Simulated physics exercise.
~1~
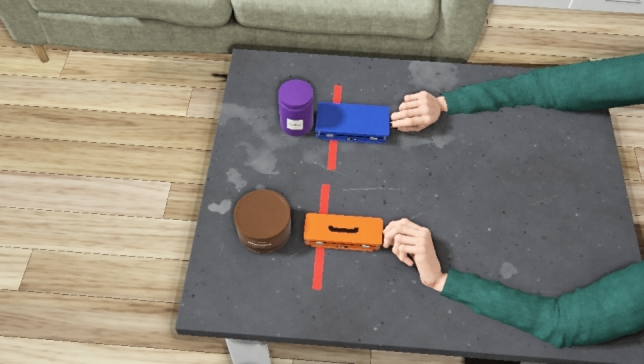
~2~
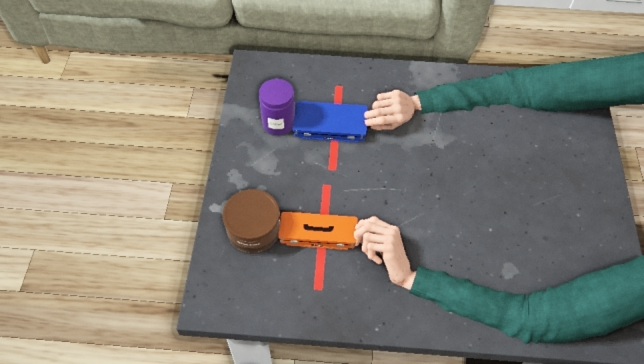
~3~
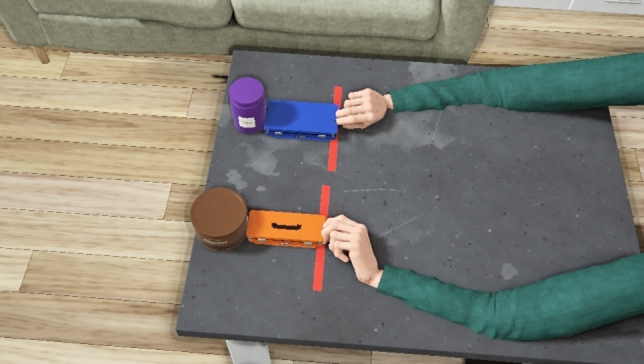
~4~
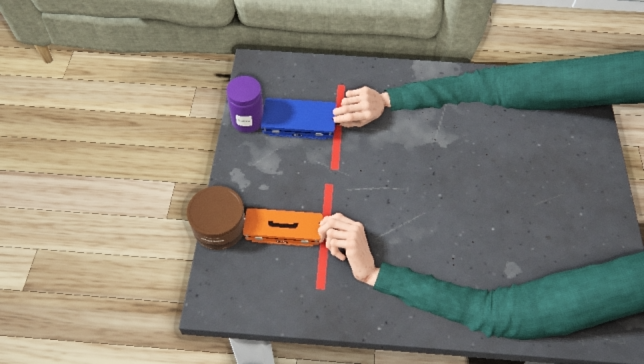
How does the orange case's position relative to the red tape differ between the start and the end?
At the start the orange case lies across the near strip of red tape and extends to its right. By the end it has been pushed left, so it sits on the left side of the tape with its right end about at the strip.
